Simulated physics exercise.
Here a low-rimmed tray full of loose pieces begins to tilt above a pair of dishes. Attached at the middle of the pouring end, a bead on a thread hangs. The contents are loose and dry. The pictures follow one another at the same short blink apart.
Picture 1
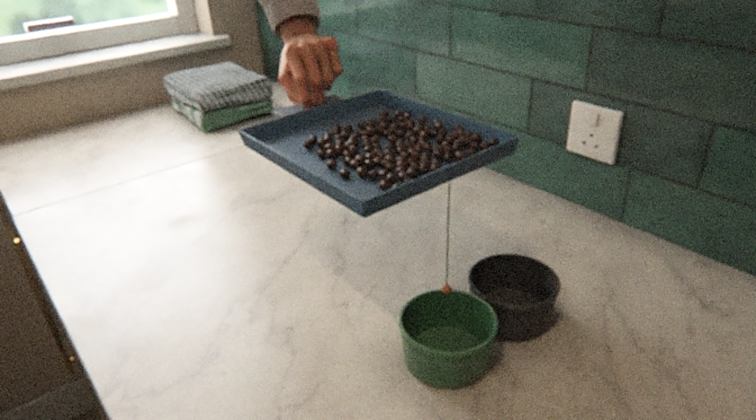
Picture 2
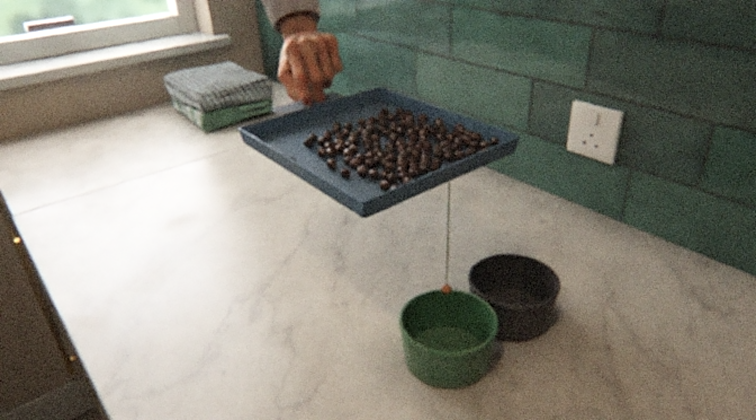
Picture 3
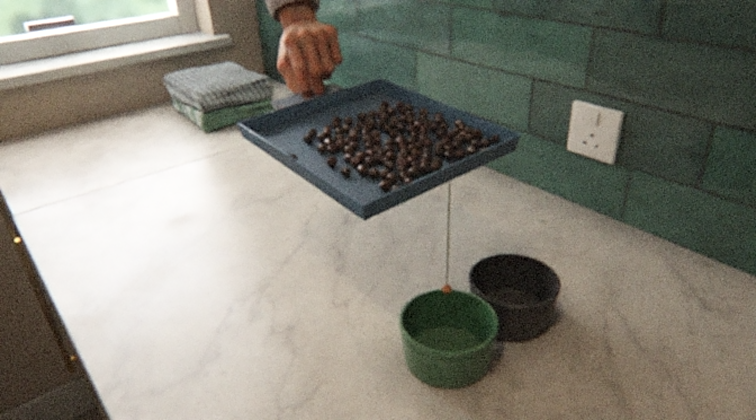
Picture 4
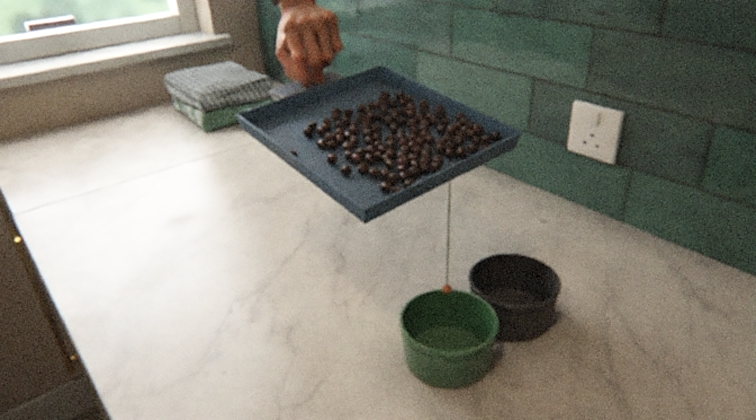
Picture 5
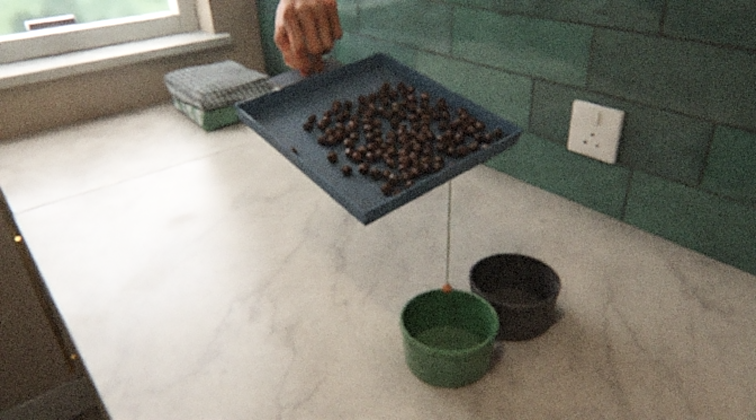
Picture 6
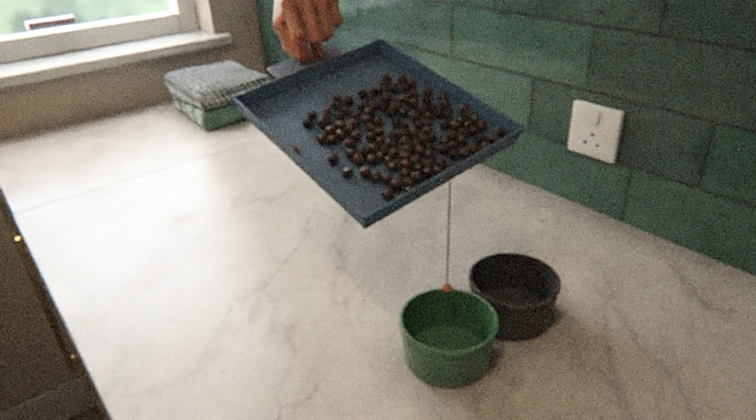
Blue tray of dark brown balls tilting gradually toward its near edge above green and dark dishes, a hand raising the far side.
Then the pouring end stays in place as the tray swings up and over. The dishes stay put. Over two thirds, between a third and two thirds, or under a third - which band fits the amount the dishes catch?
The band is under a third.
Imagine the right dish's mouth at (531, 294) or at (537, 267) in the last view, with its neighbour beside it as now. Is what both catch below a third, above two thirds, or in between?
Trial 1 - less than a third. Trial 2 - below one third.
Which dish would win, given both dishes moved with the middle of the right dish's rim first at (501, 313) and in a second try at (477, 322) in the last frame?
Placement one gives the one at left, placement two gives the one at left.
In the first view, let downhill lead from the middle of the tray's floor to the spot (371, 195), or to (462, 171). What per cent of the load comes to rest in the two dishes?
In turn some 0 and 70 per cent.
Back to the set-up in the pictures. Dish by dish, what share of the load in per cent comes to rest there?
Left dish about 10 per cent, right dish about 0 per cent.
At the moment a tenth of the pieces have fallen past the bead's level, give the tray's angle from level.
Approx. reading: About 80°.
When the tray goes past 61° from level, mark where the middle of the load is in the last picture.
(406, 162).
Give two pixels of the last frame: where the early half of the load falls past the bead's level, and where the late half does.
Initially about (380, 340); subsequently about (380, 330).
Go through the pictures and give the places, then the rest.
Corners of the pouring end near (363, 199) and (516, 137), level; middle of the load near (400, 147), chocolate balls; left dish near (482, 360); right dish near (548, 315); bead on its thread near (446, 289), in the first frame.
Corners of the pouring end near (363, 200) and (516, 136), level; middle of the load near (400, 146), in the second frame.
Corners of the pouring end near (364, 203) and (517, 134), tipped barely, lowest at the left corner; middle of the load near (401, 142), in the third frame.
Corners of the pouring end near (364, 206) and (518, 132), tipped a little, lowest at the left corner; middle of the load near (401, 138), in the fourth frame.
Corners of the pouring end near (365, 210) and (519, 129), tipped a little, lowest at the left corner; middle of the load near (402, 134), in the fifth frame.
Corners of the pouring end near (365, 214) and (520, 127), tipped clearly, lowest at the left corner; middle of the load near (404, 133), all but a few on the move; left dish near (483, 359); right dish near (548, 314), in the sixth frame.
Shortly afterwards, tray tipped steeply; all but a few on the tray; only a few in the air.
Next, tray tipped past a quarter turn; a little on the tray; a little in the left dish; near two thirds outside both; a little in the air.
Some moments later, tray tipped past a quarter turn; a little in the left dish; only a few in the right dish; all but a few outside both.
In the end, tray tipped past a quarter turn; a little in the left dish; only a few in the right dish; all but a few outside both.
